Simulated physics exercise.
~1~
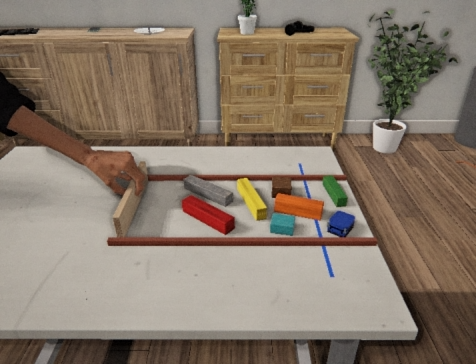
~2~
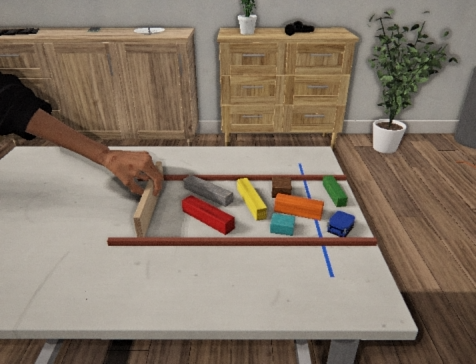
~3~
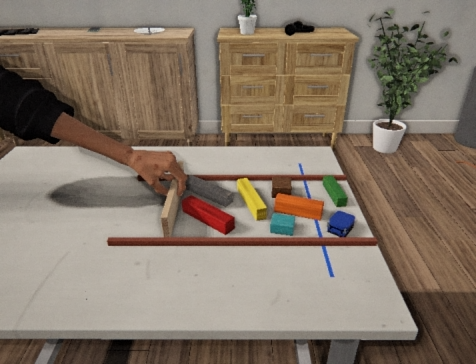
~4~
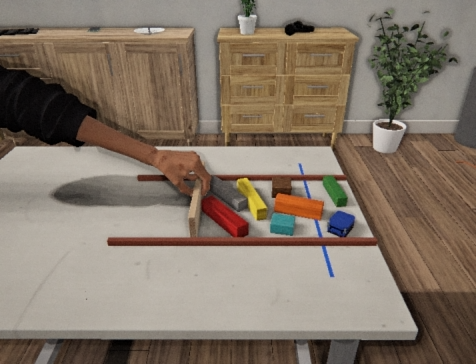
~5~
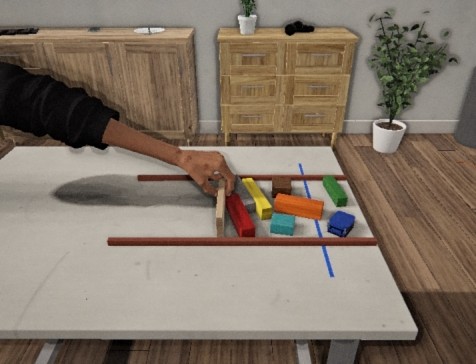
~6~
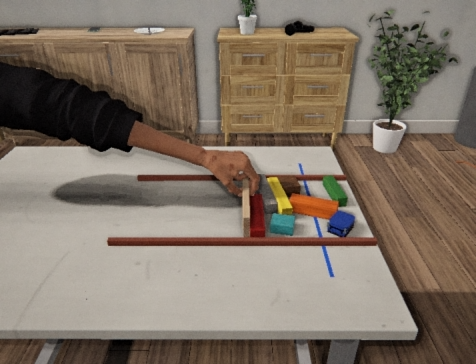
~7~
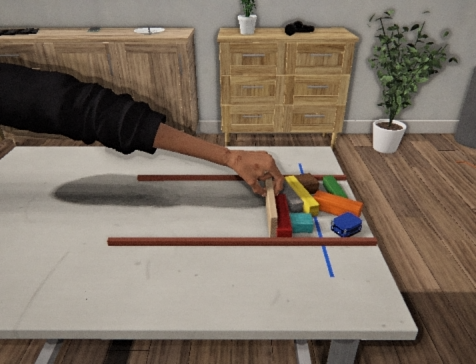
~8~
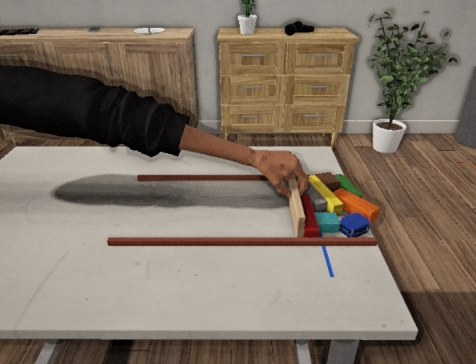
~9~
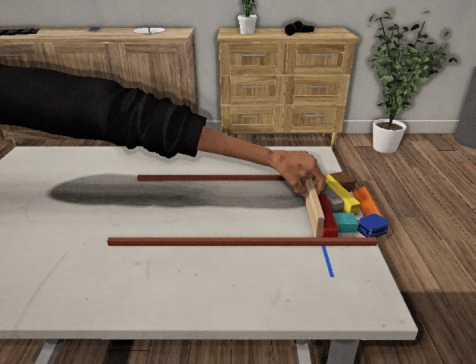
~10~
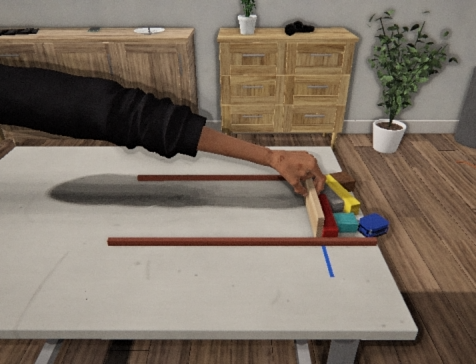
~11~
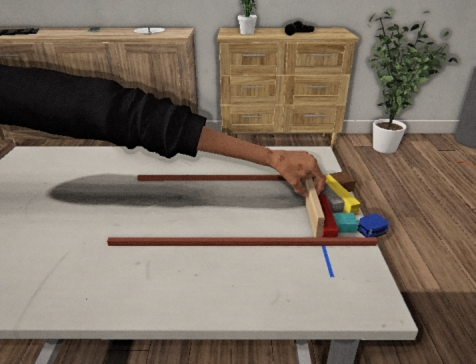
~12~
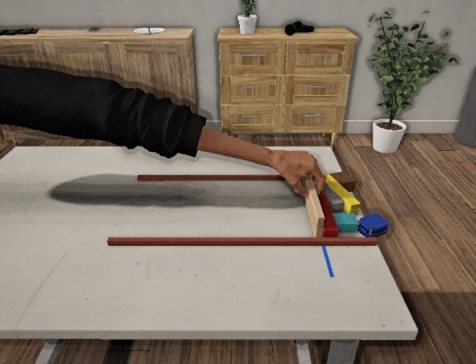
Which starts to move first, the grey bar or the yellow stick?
The grey bar starts to move first, as the board is pushed to the right. The yellow stick begins moving only after that.
We see a hand slide an upright board rightward along a channel on a table, gathering coloured blocks and bars into a cluster at the table's end. The orange and green pieces drop out of sight, and the board stops with the others bunched at the edge.
